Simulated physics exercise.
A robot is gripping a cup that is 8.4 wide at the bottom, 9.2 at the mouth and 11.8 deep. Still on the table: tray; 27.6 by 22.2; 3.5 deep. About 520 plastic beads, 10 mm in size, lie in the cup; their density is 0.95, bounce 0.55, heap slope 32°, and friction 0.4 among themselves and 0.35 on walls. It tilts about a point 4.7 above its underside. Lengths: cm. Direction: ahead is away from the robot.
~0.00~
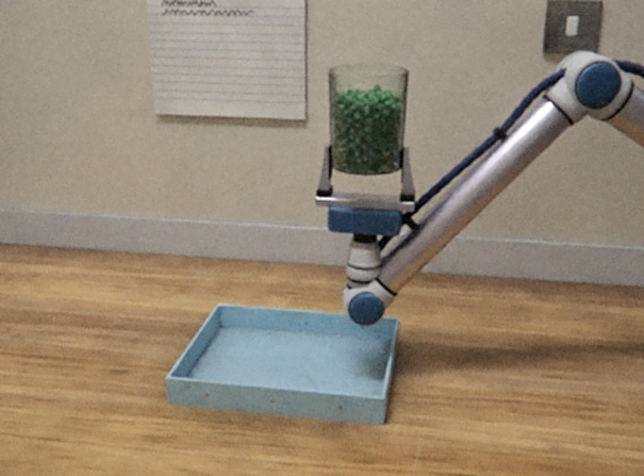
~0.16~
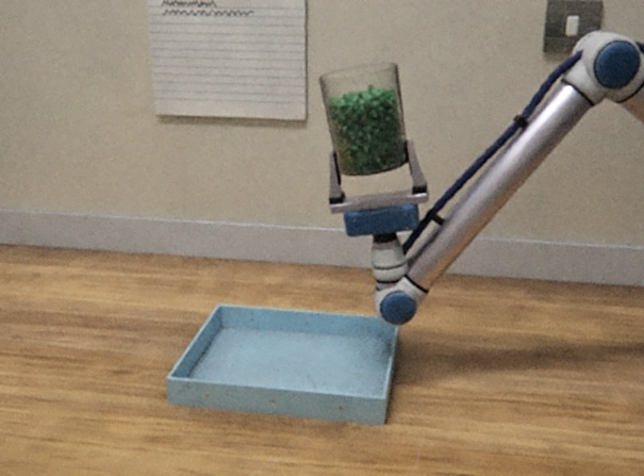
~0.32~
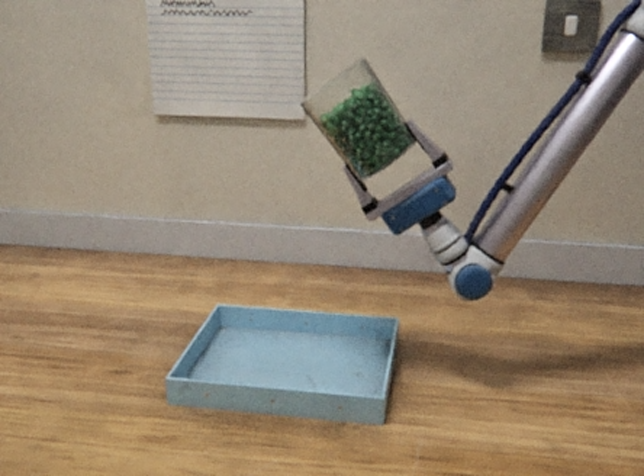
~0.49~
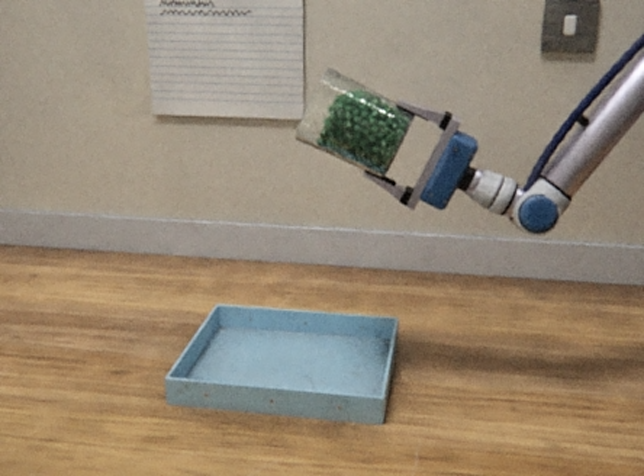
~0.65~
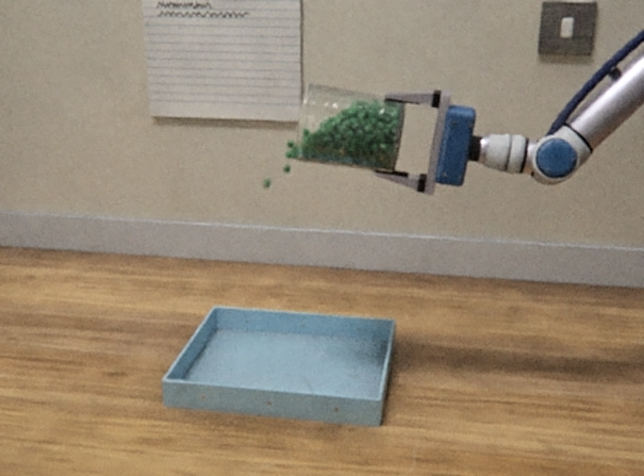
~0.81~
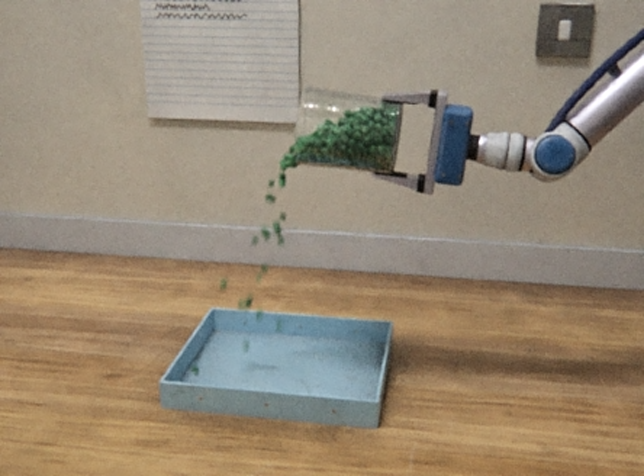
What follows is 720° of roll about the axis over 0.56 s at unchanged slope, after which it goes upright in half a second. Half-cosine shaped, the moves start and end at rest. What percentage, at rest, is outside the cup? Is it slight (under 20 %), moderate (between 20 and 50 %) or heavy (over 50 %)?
It is moderate, between 20 and 50 %.
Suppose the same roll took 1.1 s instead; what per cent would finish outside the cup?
It would be near 55 per cent.
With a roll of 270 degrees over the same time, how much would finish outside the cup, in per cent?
Share: Close to 35 %.
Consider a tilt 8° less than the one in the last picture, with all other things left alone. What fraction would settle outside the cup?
Estimate: Close to 20 %.
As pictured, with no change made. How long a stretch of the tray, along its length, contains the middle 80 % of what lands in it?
24 cm.
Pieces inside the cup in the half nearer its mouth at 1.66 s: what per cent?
I'd put it at some 35 per cent.
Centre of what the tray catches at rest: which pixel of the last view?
At about (238, 371).
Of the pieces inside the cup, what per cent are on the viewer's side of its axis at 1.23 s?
Close to 50 % of them.
By 1.23 s, tipped 85°, highest piece 40 above the table; 399 in the cup, 56 in the tray, 4 on the table or floor, 64 in flight or on a rim.
By 1.66 s, tipped 32°, highest piece 40 above the table; 349 in the cup, 107 in the tray, 32 on the table or floor, 35 in flight or on a rim.
By 2.07 s, upright, highest piece 39 above the table; 349 in the cup, 121 in the tray, 53 on the table or floor.
By 2.77 s, upright, highest piece 38 above the table; 349 in the cup, 121 in the tray, 53 on the table or floor.
Final count, 349 in the cup, 121 in the tray, 53 on the table or floor. That is 33 % outside the cup.
